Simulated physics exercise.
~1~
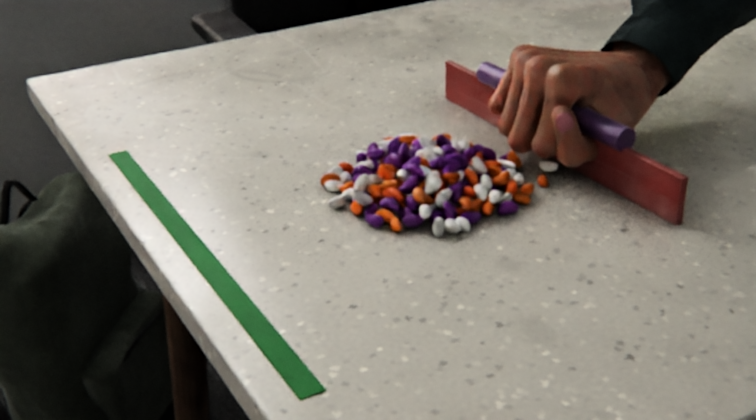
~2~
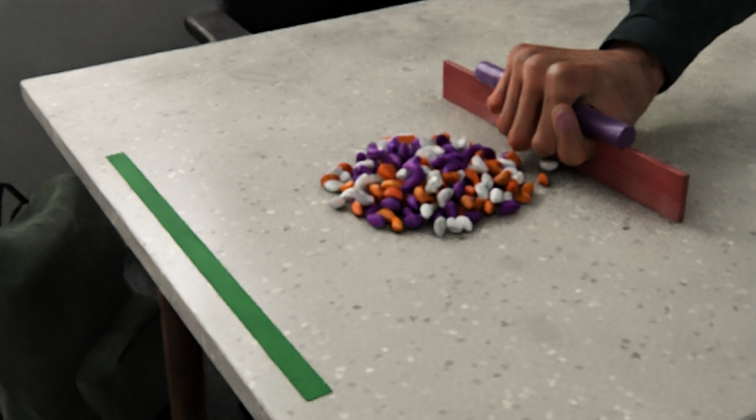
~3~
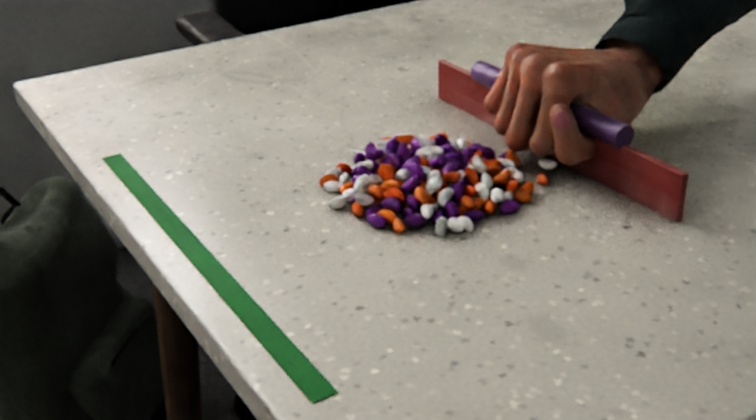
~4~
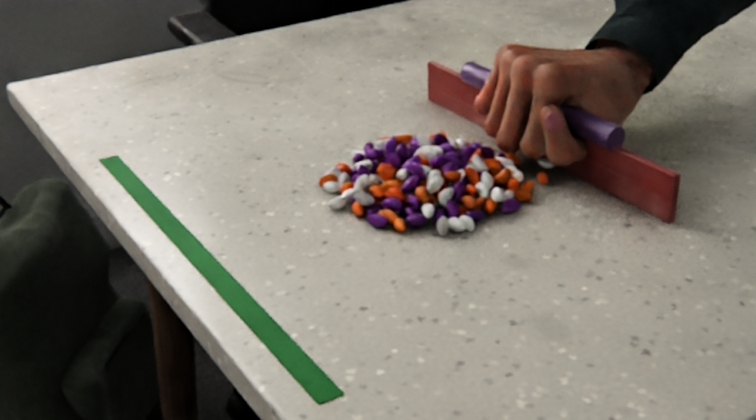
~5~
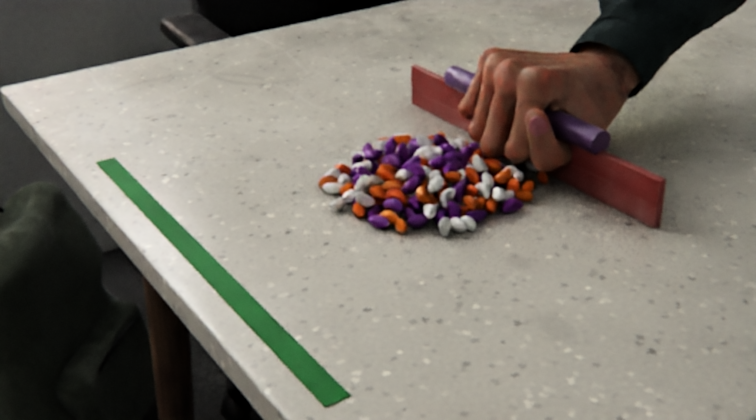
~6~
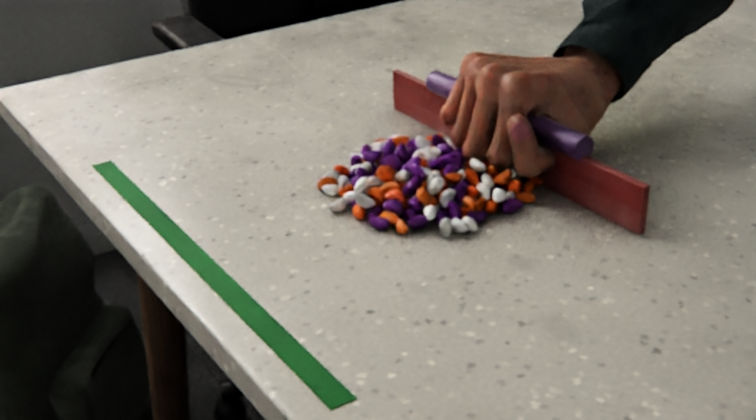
A hand slides a red scraper slightly left against a heap of colourful jelly beans.
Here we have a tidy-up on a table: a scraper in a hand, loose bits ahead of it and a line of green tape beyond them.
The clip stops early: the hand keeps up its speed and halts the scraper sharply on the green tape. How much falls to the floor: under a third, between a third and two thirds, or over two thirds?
I reckon it loses beyond two thirds of the pile.
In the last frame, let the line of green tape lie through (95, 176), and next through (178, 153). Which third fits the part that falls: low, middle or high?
Try 1 - over two thirds; try 2 - below one third.
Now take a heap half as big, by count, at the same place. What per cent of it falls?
I'd say close to 80 per cent.
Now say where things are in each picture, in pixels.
The first picture shows scraper (661, 188), at rest; green tape (124, 161), about two fingers from the edge; edge at (158, 266); the heap (430, 182), jelly beans.
The second picture shows scraper (662, 186), at rest.
The third picture shows scraper (660, 185); the heap (429, 181).
The fourth picture shows scraper (652, 186).
The fifth picture shows scraper (638, 191); the heap (429, 181), just a few pushed along.
The sixth picture shows scraper (622, 197); green tape (110, 172); edge at (162, 278); the heap (428, 182), just a few pushed along.
Just after the last frame, scraper still moving, near (354, 166); heap all on the table, its front near (210, 245).
A moment on, scraper stopped at the green tape; heap the larger part over the edge.
When it is over, scraper stopped at the green tape; heap the larger part over the edge.
